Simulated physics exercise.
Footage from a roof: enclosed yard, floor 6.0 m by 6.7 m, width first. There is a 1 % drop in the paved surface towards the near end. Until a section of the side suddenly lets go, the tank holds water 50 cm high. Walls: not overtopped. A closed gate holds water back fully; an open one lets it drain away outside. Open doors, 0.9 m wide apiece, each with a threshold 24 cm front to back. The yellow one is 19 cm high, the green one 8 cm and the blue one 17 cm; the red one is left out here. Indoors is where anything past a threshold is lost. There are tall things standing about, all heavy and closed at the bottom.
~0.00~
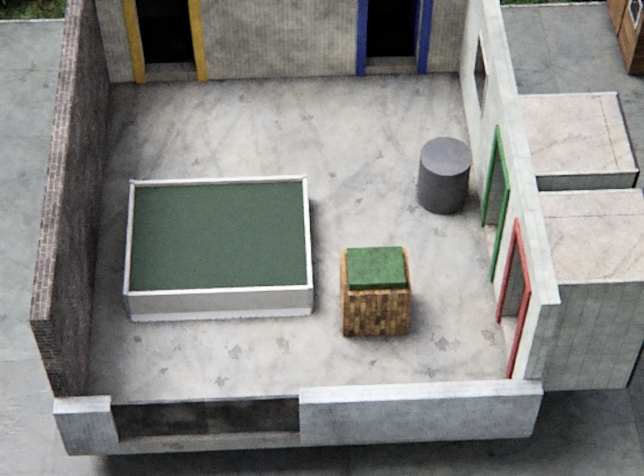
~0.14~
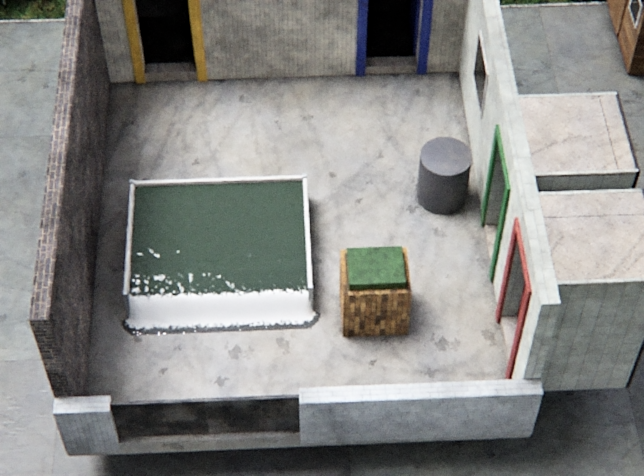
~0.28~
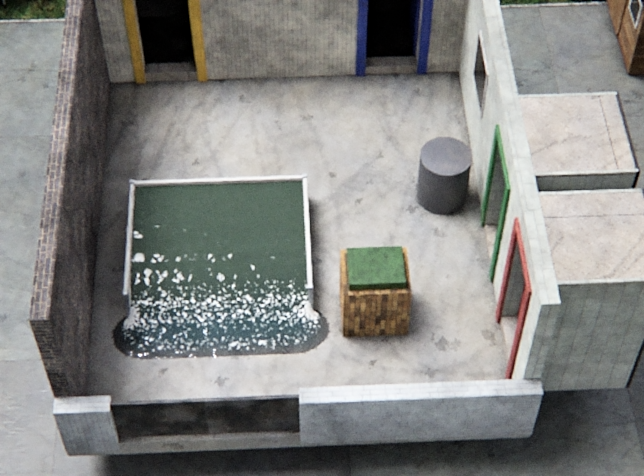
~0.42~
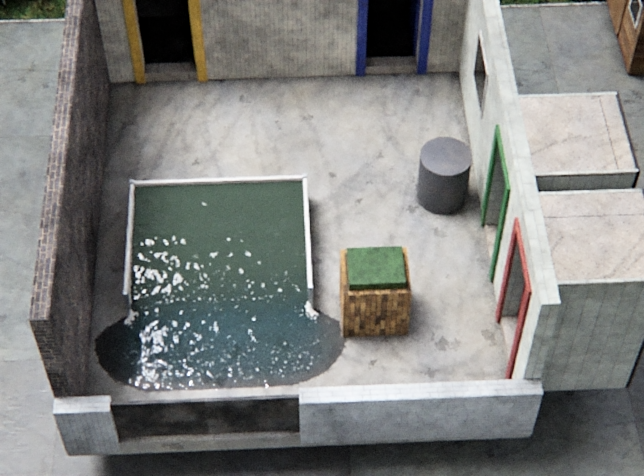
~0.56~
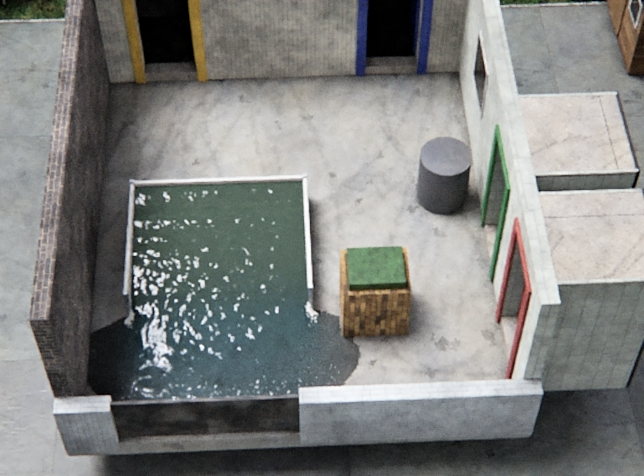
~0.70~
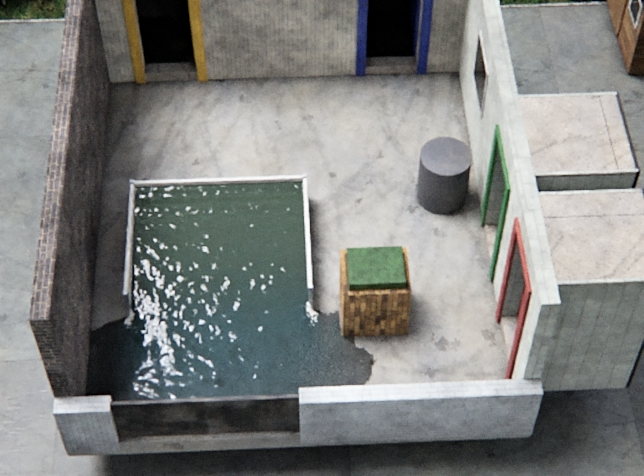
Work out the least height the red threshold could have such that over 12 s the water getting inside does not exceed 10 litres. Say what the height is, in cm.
The least height is about 21 cm.
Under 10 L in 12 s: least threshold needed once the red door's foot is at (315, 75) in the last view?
Around 7.0 cm would do it.
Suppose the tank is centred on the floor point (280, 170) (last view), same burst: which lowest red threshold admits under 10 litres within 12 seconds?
That setup calls for roughly 16 cm.
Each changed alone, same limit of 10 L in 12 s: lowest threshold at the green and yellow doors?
You'd want some 10.0 cm at green and some 11.0 cm at yellow.
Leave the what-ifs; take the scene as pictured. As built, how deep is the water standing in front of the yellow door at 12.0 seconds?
A ruler would read roughly 5.0 cm.
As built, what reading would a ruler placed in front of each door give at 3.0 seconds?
Door by door, in centimetres - yellow 0, green 1, red 24, blue 0.
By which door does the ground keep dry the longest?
Last: Blue.
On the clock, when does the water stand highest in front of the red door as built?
I'd say near 4.0 seconds.
After 1.4 s water covers 20 % of the floor, deepest (40 cm) near (214, 412); it has not reached the red door.
After 3.0 s water covers 35 % of the floor, deepest (34 cm) near (84, 429); 24 cm at the red door, 0 litres in over its 20 cm threshold.
After 12.0 s water covers 100 % of the floor, deepest (14 cm) near (97, 271); 11 cm at the red door, 18 litres in over its 20 cm threshold.
At the red door as built, the water arrived by 2.4 s and peaked near 25 cm at 4.0 s.
With a threshold of 18 cm, 35 litres would have come in within the 12 s; with 24.5 cm, 1 litre. So under 10 litres takes about 21 cm.
